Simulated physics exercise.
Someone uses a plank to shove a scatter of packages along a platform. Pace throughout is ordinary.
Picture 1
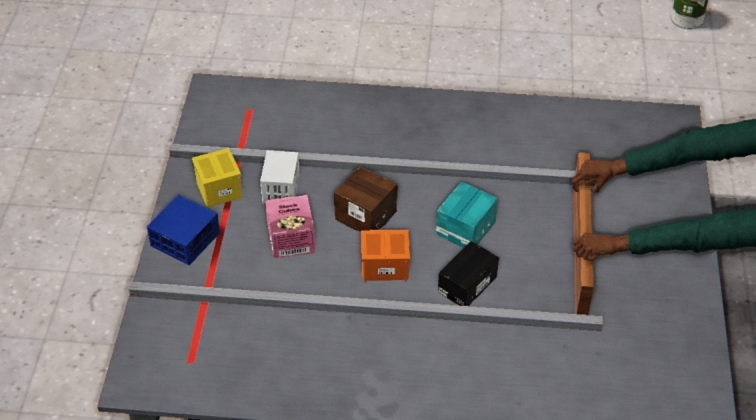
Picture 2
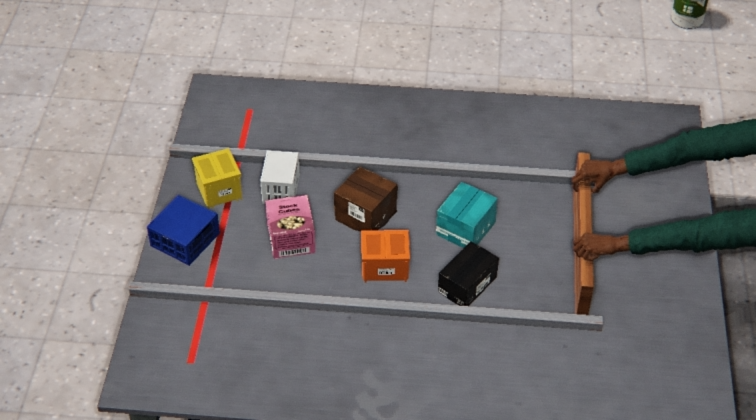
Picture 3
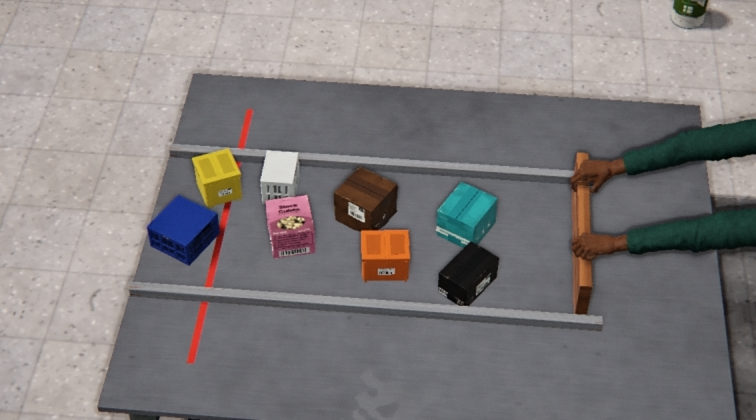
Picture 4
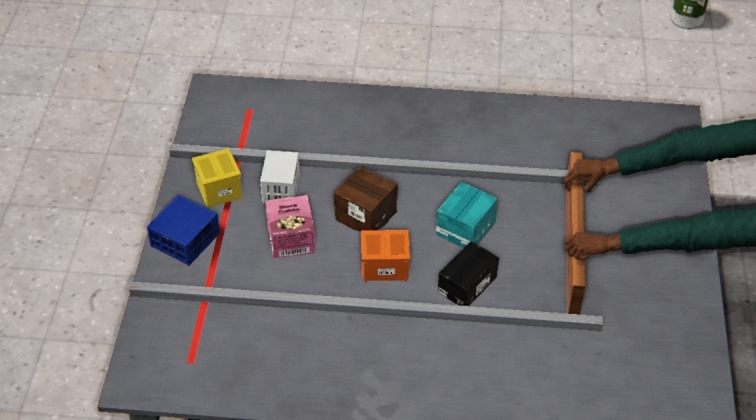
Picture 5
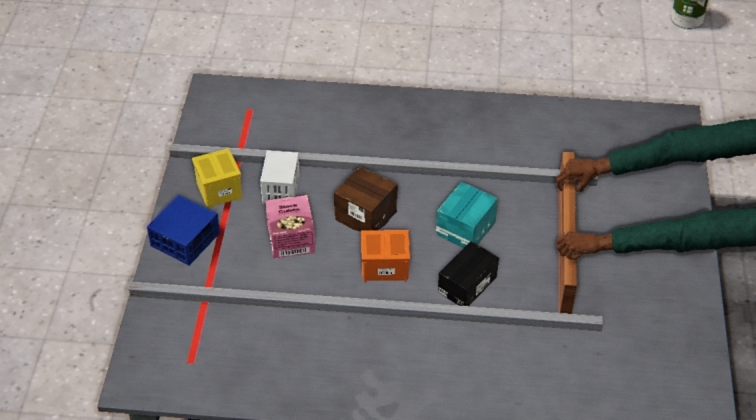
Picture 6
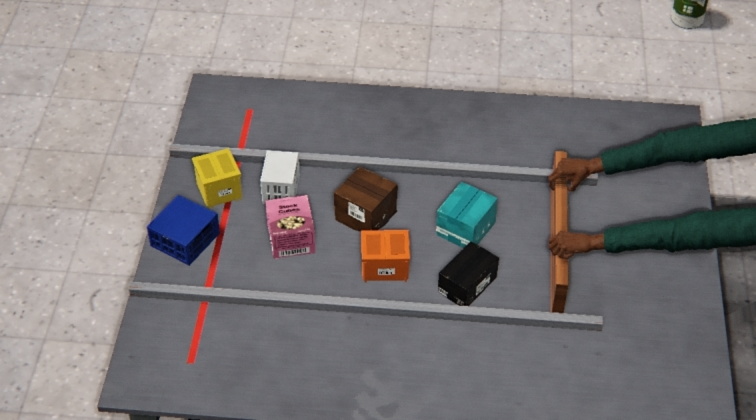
The footage shows two hands gripping an orange-brown plank at the right of a gray platform and moving it slightly left between two rails, while the scattered colored packages, some near a red tape line, stay still.
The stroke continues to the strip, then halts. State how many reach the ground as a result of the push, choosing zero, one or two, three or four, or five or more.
I reckon the ones pushed off reach three but not past four.
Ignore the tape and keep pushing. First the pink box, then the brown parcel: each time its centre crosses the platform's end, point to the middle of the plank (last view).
I reckon its middle sits around (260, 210) and then around (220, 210).
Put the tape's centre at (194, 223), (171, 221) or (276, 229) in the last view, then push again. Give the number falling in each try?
First 6, then 7, then 2.
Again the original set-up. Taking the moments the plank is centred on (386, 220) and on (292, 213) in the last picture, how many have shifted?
Note: First position 5; second position 8.
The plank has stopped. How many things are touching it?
It's 2 of them.
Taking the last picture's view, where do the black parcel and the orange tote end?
Result: One about (192, 261), other about (156, 236).
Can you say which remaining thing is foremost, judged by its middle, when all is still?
The brown parcel.
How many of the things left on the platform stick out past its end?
I get 2.
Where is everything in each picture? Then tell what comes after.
Blue crate (184, 230); yellow tote (218, 179); white crate (281, 178); plank (583, 233); tape (223, 225), in the first picture.
Yellow tote (218, 179); pink box (291, 227), in the second picture.
White crate (281, 178); orange tote (385, 256), in the third picture.
Blue crate (184, 230); black parcel (468, 275), in the fourth picture.
Yellow tote (218, 179); brown parcel (366, 202), in the fifth picture.
Blue crate (184, 230); yellow tote (218, 179); white crate (281, 178); plank (559, 232); tape (223, 225), in the sixth picture.
A little later, none off yet; blue crate at rest near (184, 230); yellow tote at rest near (218, 179); white crate at rest near (281, 178).
When it is over, the number that fall off is three or four; down, pink box, white crate, yellow tote and blue crate.
